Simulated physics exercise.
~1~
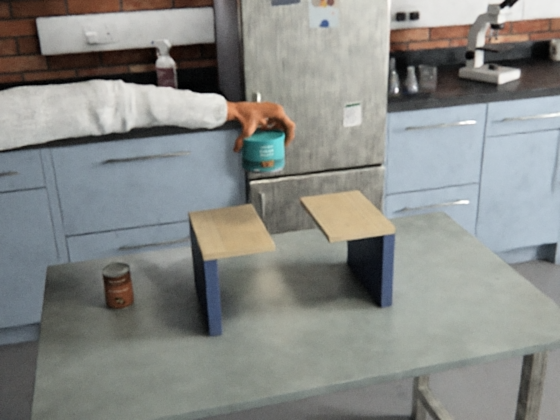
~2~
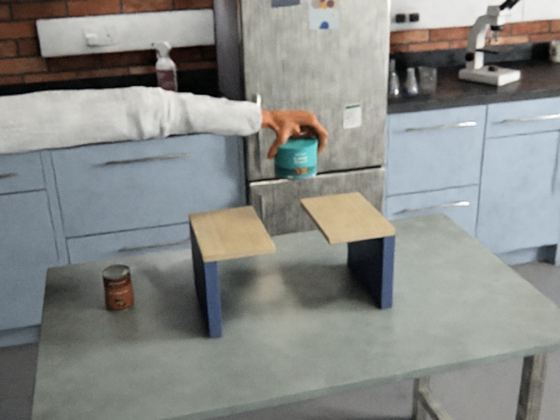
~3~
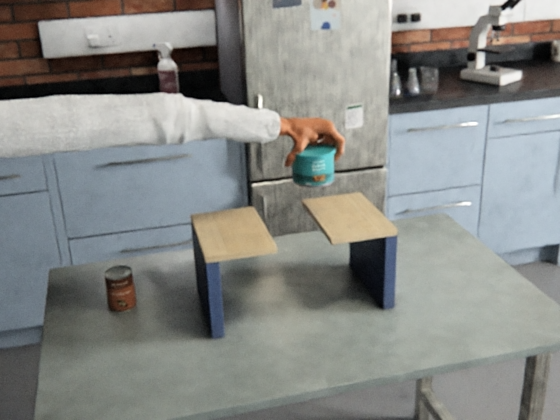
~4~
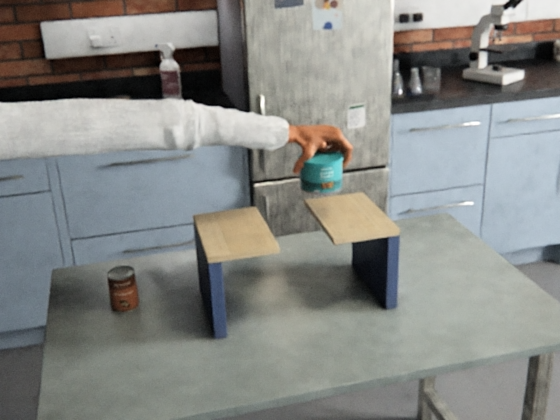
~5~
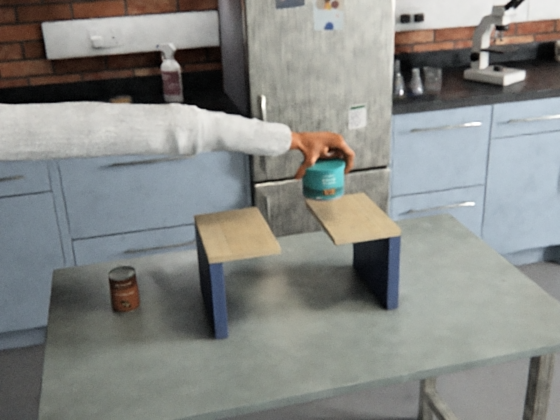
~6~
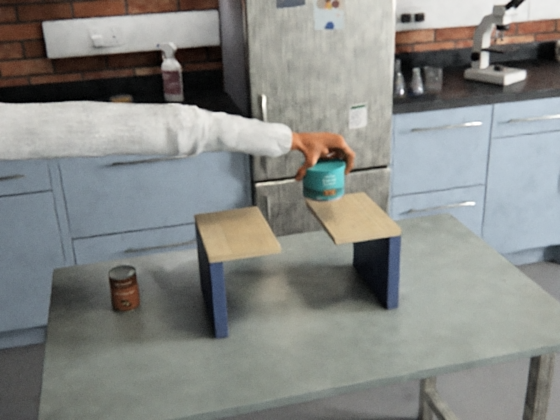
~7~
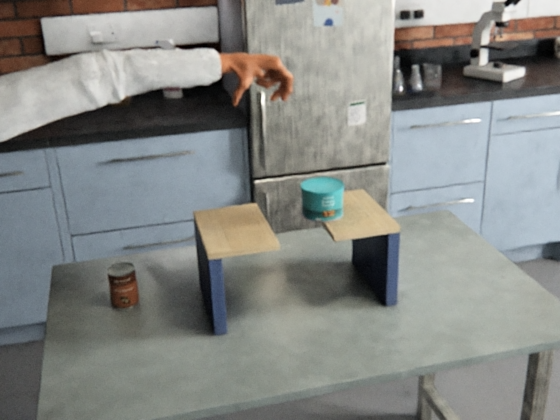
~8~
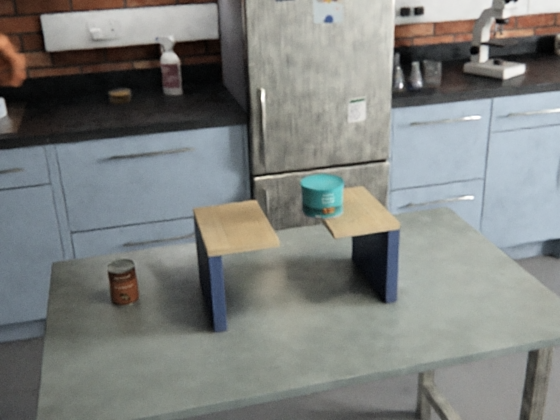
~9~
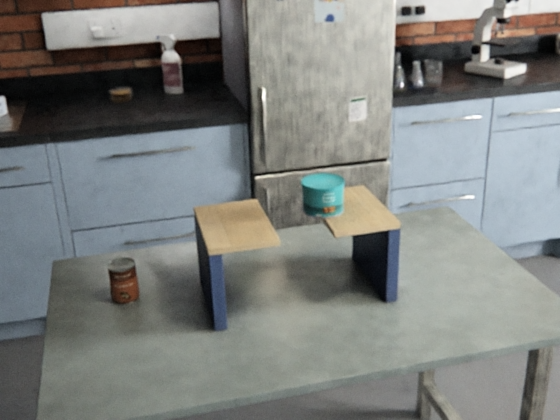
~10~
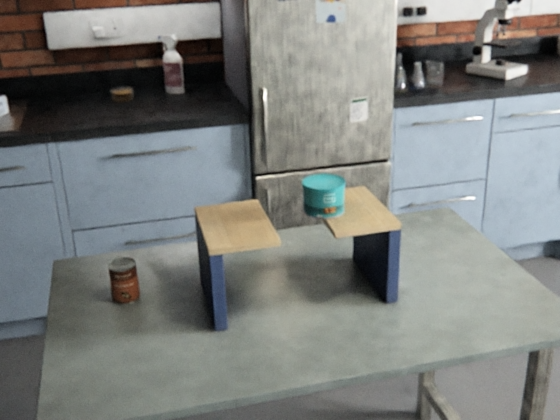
In this clip, a hand carries a turquoise tub rightward above two wooden ledges on a table, lowers it at the right ledge's inner edge, releases it and withdraws. The tub stays perched there, partly over the gap, while an orange tin remains at left.
